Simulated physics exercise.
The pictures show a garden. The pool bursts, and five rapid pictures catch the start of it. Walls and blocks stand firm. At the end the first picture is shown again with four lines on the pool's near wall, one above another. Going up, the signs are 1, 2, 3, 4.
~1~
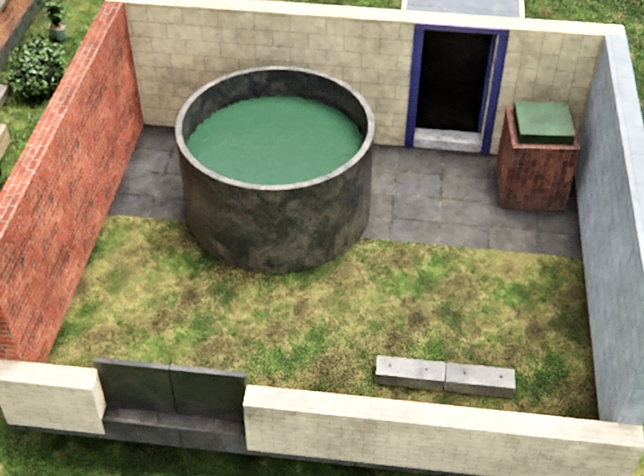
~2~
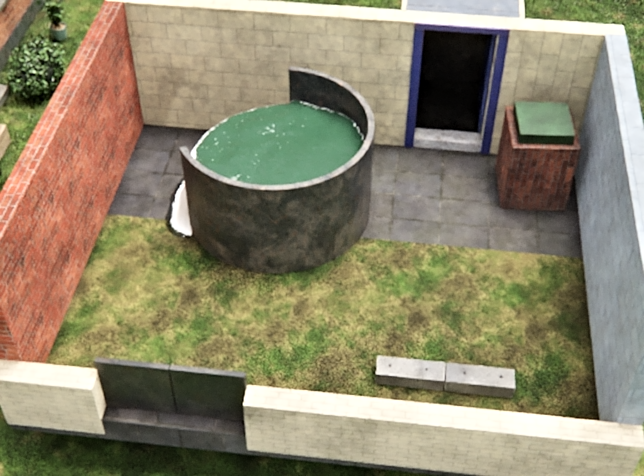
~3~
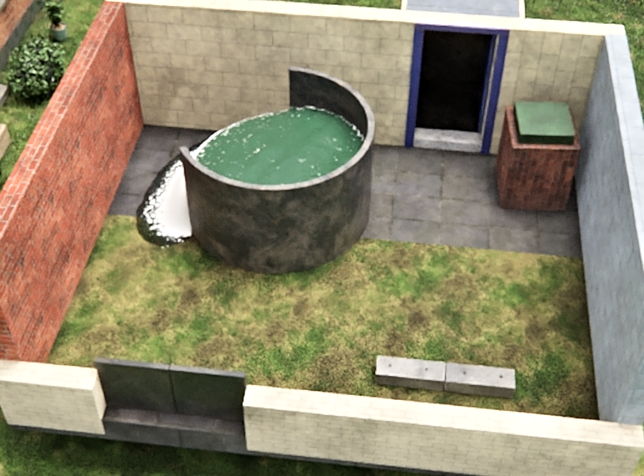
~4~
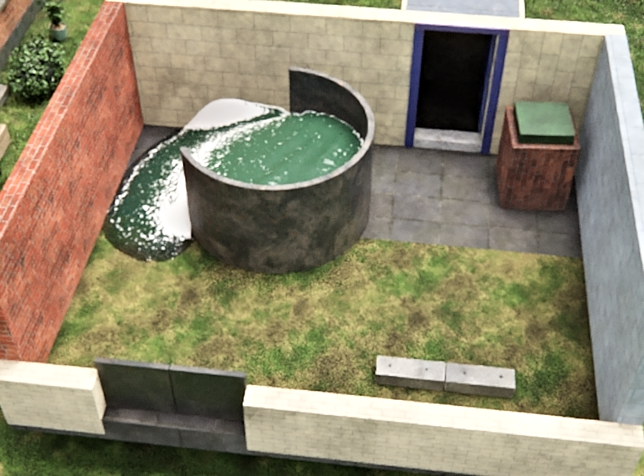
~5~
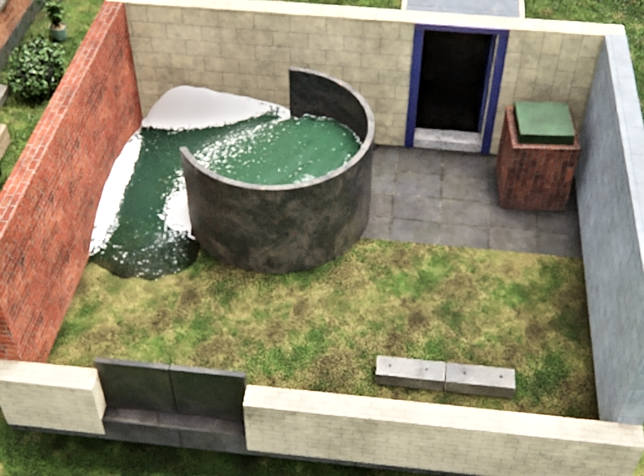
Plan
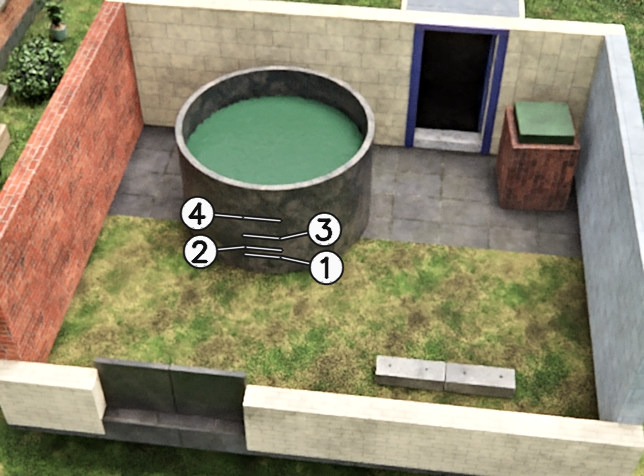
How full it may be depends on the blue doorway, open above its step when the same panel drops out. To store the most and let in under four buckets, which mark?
4 will do.
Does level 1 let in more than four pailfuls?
No, that is safe.
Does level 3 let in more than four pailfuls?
No, not at all.
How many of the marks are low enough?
All of the four.
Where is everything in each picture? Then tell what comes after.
Water in the pool at rest, its middle at (276, 150); foot of the blue doorway at (447, 150); shut gate at (172, 374).
Water covers 3 % of the ground and shows as far out as (189, 219).
Water covers 7 % of the ground and shows as far out as (167, 241).
Water covers 12 % of the ground and shows as far out as (147, 253).
Water covers 16 % of the ground and shows as far out as (112, 265).
On the marked copy, 1 at (263, 255); 2 at (262, 248); 3 at (262, 236); 4 at (261, 219); from the bottom up 1, 2, 3, 4.
With 1, nothing gets over.
With 2, nothing gets over.
With 3, nothing gets over.
With 4, a bucket or two gets in.
